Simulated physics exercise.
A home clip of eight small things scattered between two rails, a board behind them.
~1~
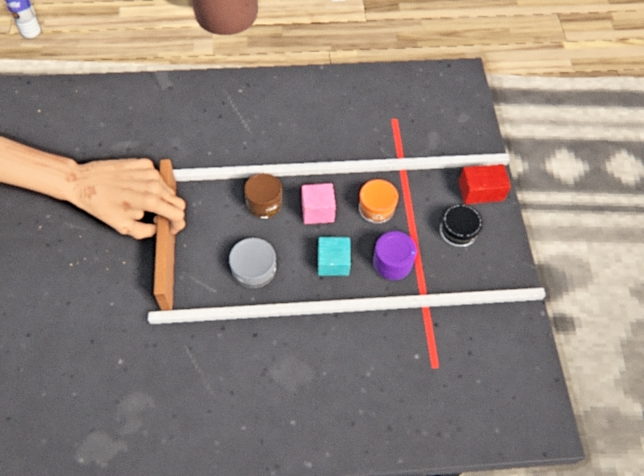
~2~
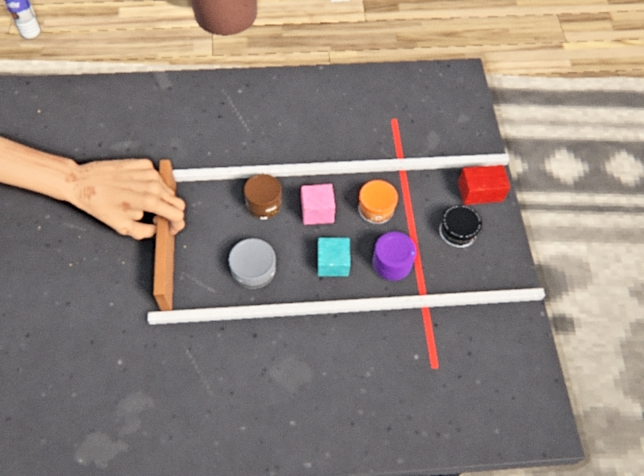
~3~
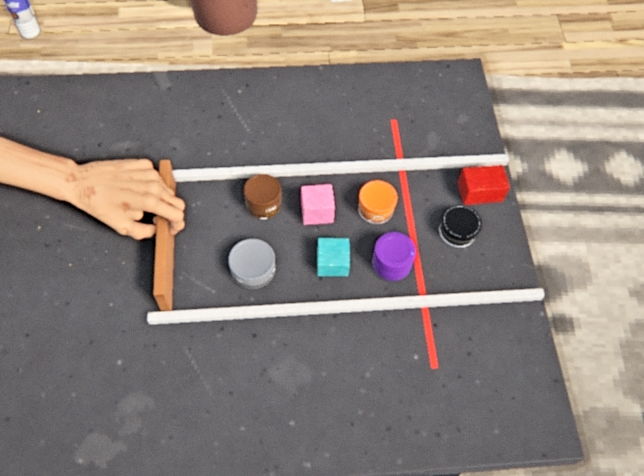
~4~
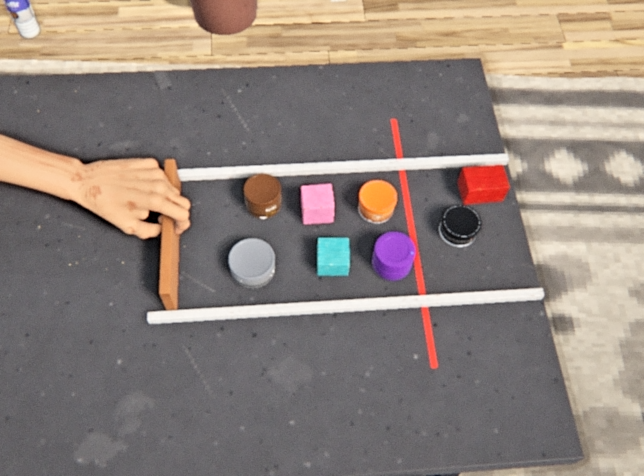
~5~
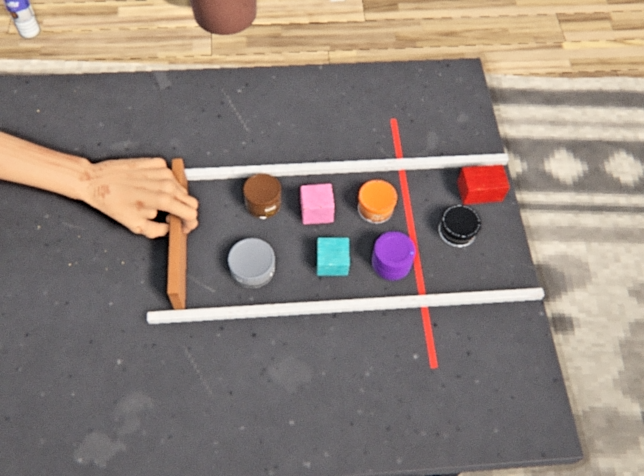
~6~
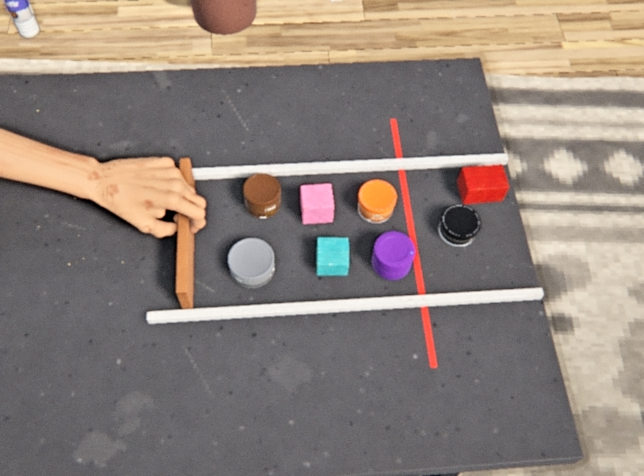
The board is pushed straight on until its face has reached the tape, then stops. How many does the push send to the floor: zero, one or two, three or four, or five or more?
The number that fall off is zero.
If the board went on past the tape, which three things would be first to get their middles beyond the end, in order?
The order is the purple lid, then the red block, then the turquoise block.
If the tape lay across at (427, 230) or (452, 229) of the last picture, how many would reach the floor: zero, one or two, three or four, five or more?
Taking them in turn, none; 1 or 2.
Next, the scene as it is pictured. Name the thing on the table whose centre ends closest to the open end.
It is the purple lid.
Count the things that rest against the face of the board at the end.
It touches 3.
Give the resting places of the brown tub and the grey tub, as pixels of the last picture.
Near (424, 182) and (440, 256).
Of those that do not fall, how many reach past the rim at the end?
That would be 0.
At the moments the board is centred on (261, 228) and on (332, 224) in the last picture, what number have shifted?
By then 2, and 6.
A little later, none off yet; red block at rest near (483, 184); black tin at rest near (459, 226); purple lid at rest near (393, 256).
Next, none off yet; red block at rest near (483, 184); black tin at rest near (459, 226); purple lid shifted a little near (416, 256).
Later still, none off yet; red block at rest near (483, 184); black tin at rest near (460, 224); purple lid shifted well along near (472, 258).
When it is over, the number that fall off is zero.
